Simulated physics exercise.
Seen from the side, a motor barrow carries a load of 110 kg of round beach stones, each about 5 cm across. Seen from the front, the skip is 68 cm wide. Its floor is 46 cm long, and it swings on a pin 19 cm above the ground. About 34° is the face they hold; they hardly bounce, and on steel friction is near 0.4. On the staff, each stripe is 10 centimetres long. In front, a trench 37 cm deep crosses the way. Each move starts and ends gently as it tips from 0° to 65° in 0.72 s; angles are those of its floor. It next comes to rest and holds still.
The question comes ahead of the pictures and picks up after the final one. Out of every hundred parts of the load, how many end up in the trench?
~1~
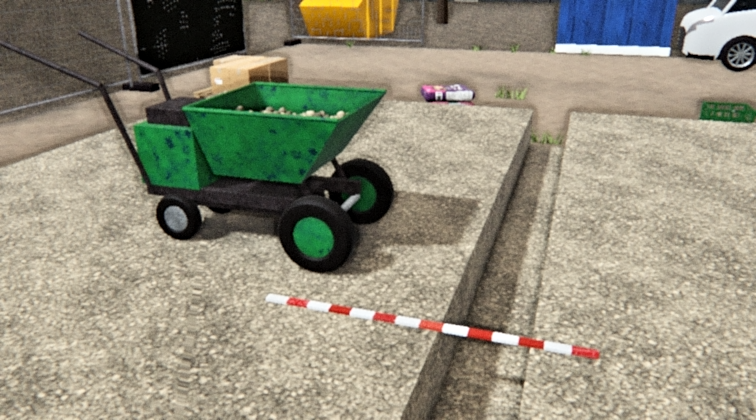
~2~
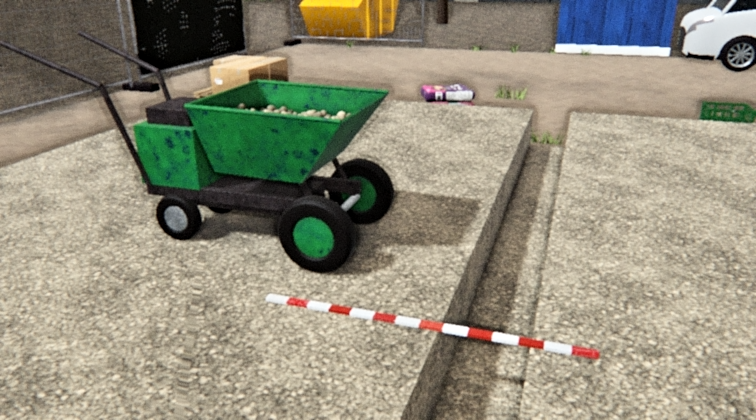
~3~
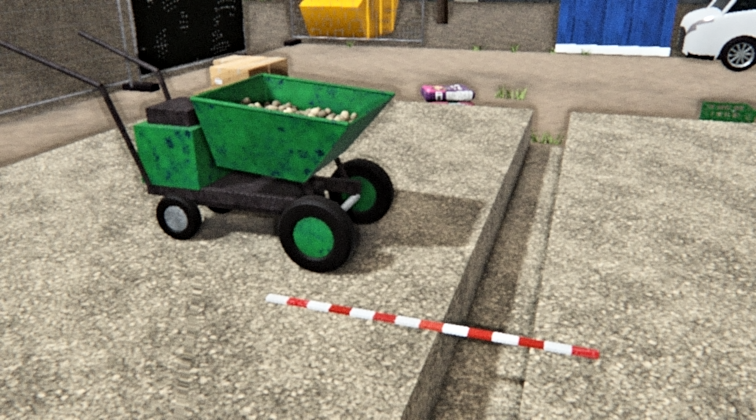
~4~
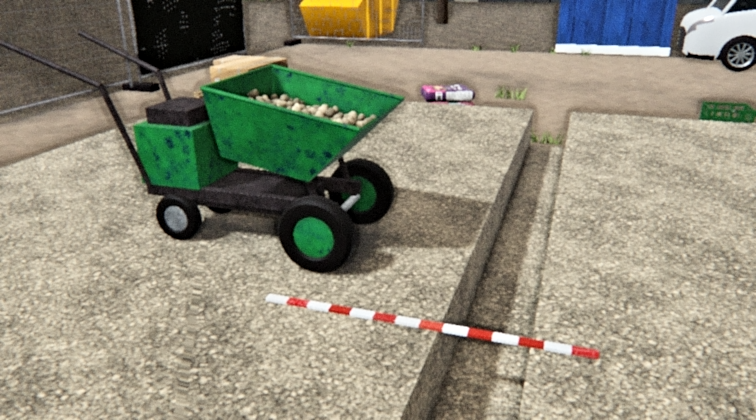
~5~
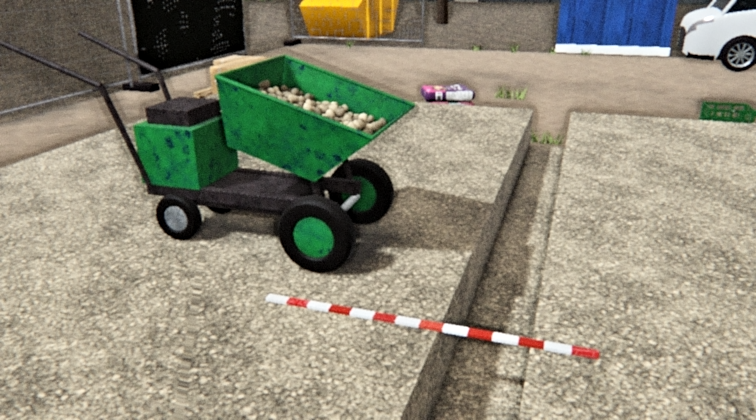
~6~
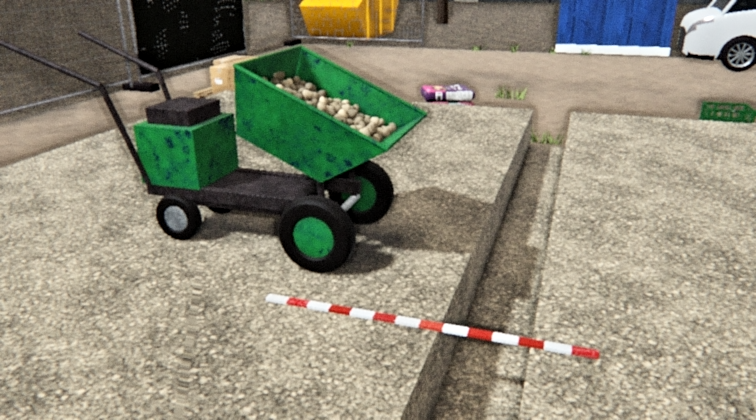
Close to 93 in a hundred.
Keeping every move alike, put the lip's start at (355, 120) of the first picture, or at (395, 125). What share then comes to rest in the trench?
From the first spot near 85, from the second near 50 per cent.
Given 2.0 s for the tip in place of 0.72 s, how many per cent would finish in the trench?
In that case some 100 per cent.
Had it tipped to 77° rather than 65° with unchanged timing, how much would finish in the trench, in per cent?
Close to 95 per cent then.
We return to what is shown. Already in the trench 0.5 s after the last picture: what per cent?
10 per cent, give or take.
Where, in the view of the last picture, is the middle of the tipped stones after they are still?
Somewhere near pixel (504, 319).
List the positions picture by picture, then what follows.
The first picture shows lip at (338, 121), floor tilted 0°, highest stones at (273, 115).
The second picture shows lip at (341, 122), floor tilted 1°, highest stones at (268, 113).
The third picture shows lip at (348, 125), floor tilted 5°, highest stones at (266, 108).
The fourth picture shows lip at (360, 130), floor tilted 10°, highest stones at (271, 101).
The fifth picture shows lip at (373, 138), floor tilted 17°, highest stones at (277, 93).
In the sixth picture, the skip is at 24°, its lip at (388, 150); the top of the load is at (288, 83).
Then, 0.2 s after the last picture the floor is at 55°, 100 % in the skip; the foremost stones are at (416, 183).
Then, 0.5 s after the last picture the floor is at 65°, 86 % in the skip, 2 % short of the trench, 11 % in the trench; the foremost stones are at (496, 246).
Then, 0.9 s after the last picture the floor is at 65°, 37 % in the skip, 3 % short of the trench, 52 % in the trench, 7 % past the trench; the foremost stones are at (628, 279).
Then, 2.8 s after the last picture the floor is at 65°, 0 % in the skip, 93 % in the trench, 7 % past the trench; the foremost stones are past the picture's edge.
